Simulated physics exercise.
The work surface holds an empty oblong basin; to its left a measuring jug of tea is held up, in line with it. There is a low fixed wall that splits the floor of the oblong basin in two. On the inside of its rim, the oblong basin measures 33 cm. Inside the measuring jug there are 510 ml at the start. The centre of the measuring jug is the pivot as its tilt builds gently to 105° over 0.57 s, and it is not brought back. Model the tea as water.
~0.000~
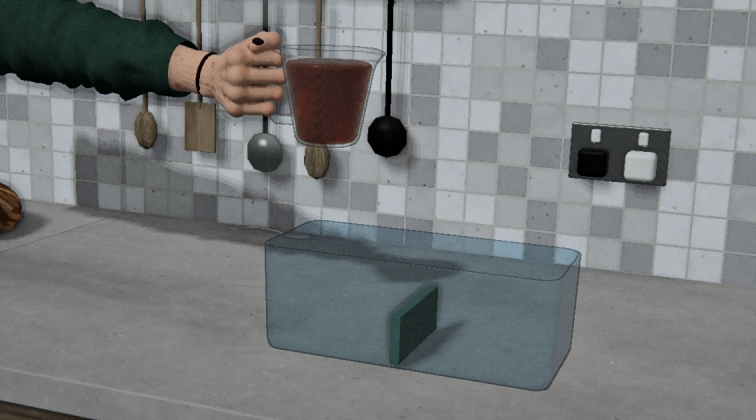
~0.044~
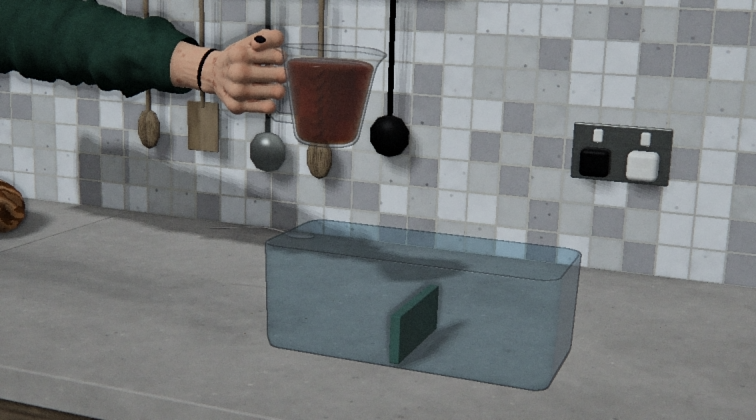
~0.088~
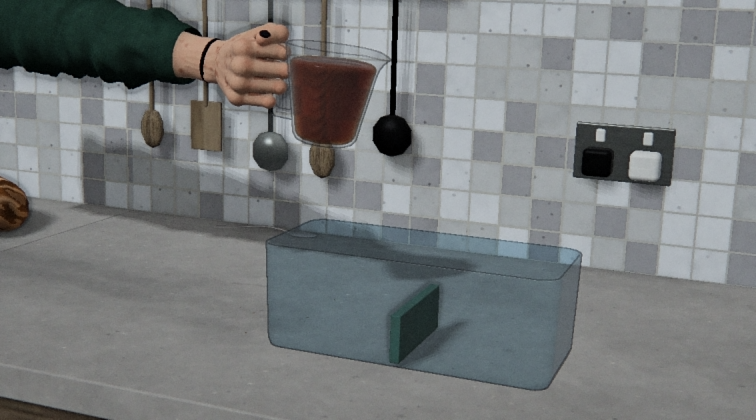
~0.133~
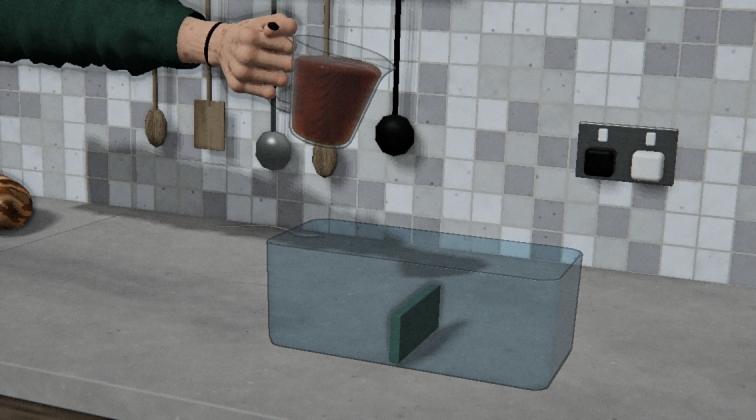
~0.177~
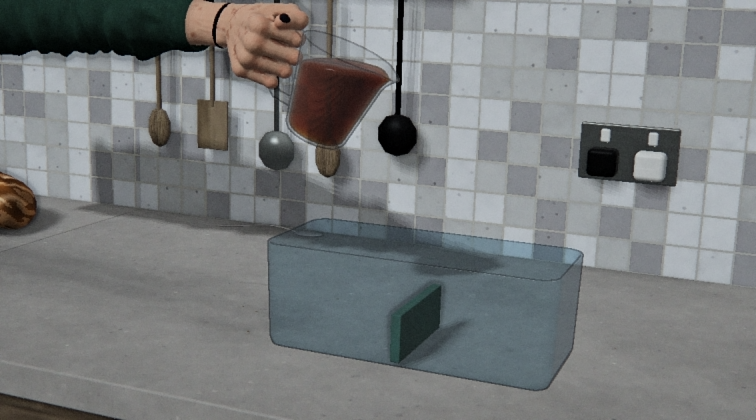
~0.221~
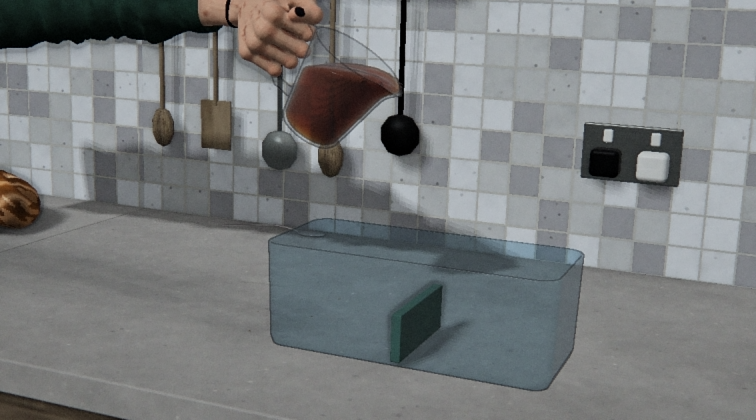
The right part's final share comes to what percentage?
It comes to roughly 71 %.
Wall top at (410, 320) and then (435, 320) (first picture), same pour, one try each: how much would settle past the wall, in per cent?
It comes to 85 per cent, and then 35 per cent.
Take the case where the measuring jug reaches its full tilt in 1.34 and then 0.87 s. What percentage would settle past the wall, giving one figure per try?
About 85 %, then about 80 %.
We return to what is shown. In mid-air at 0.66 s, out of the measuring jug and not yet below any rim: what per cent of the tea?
14 per cent or so.
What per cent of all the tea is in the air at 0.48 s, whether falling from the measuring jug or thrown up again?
About 36 per cent.
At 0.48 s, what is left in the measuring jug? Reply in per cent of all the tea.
Around 40 percent.
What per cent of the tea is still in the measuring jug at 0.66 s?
Roughly 5 percent remains.
Then, 0.48 s in, the tilt is 98° and 41 per cent is still to pour, 0 is left of the wall and 22 right of it.
Then, 0.66 s in, the tilt is 105° and 5 per cent is still to pour, 20 is left of the wall and 60 right of it.
Then, 0.86 s in, the tilt is 105° and 0 per cent is still to pour, 26 is left of the wall and 71 right of it.
Then, 1.07 s in, the tilt is 105° and 0 per cent is still to pour, 27 is left of the wall and 71 right of it.
Finally, 27 per cent lies left of the wall, 71 right of it and 2 outside.
